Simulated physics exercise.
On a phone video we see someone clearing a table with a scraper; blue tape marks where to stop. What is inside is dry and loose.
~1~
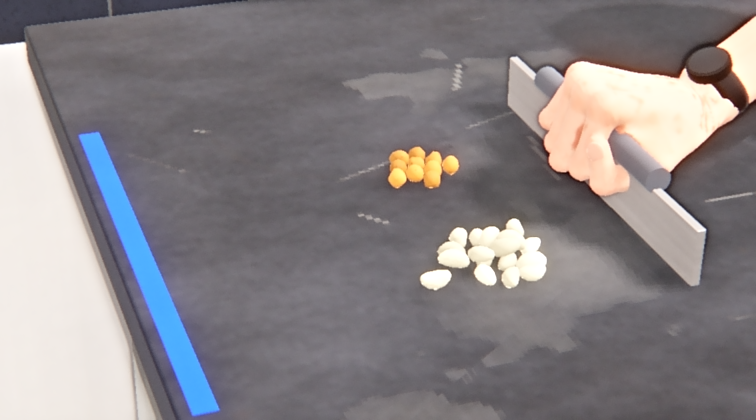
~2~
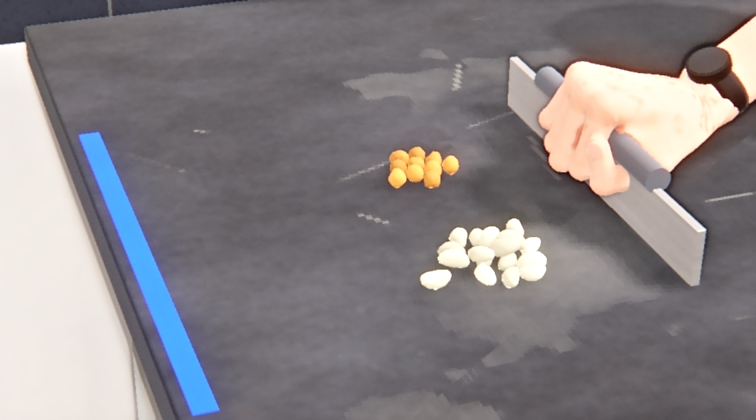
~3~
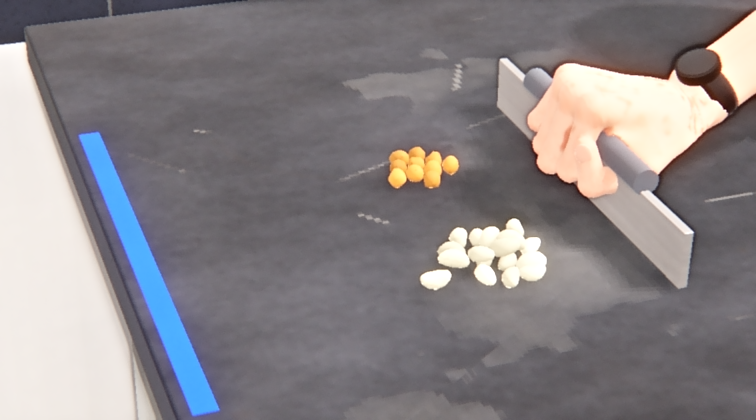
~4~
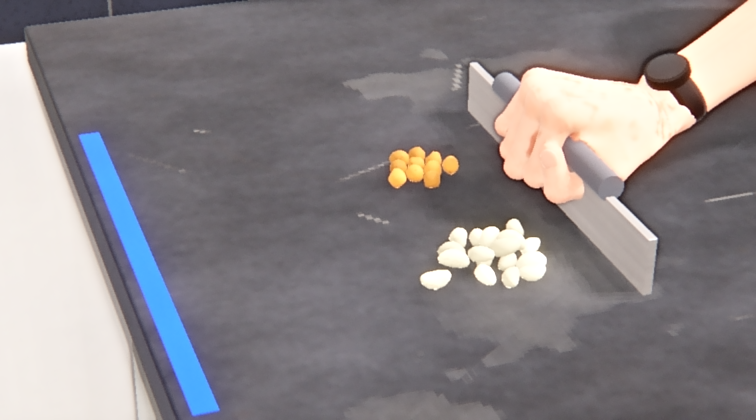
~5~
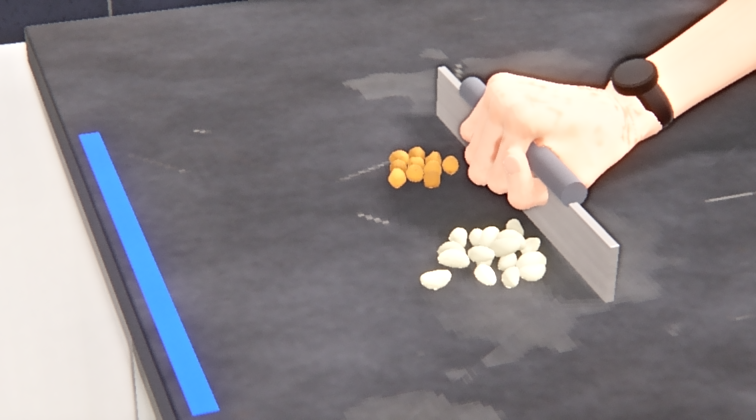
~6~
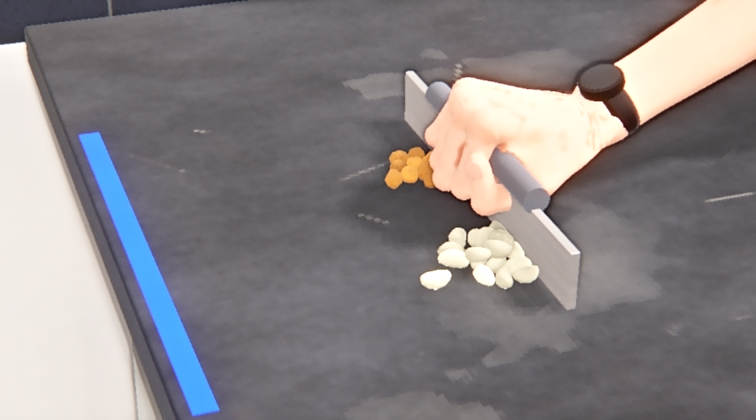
In this clip, a hand holds a scraper still on a dark tabletop, then slides it left toward roasted chickpeas and white beans, reaching both clusters and nudging some pieces while blue tape lies along the left side.
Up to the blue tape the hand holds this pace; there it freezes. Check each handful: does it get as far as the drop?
The near handful gets there, partly falling; the far handful gets there, partly falling.
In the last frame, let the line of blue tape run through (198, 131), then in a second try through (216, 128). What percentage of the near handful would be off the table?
First try roughly 0 %, second try roughly 0 %.
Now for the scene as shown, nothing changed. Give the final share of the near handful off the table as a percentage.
Roughly 100 percent.
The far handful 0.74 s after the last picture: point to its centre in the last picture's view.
About (258, 194).
Then, 0.74 s after the last picture, scraper still moving, near (306, 179); near handful all on the table, its front near (297, 302); far handful all on the table, its front near (225, 206).
Then, 1.51 s after the last picture, scraper stopped at the blue tape; near handful about two thirds over the edge; far handful about two thirds over the edge.
Then, 1.79 s after the last picture, scraper stopped at the blue tape; near handful all over the edge; far handful all over the edge.
At rest, scraper stopped at the blue tape; near handful all over the edge; far handful all over the edge.
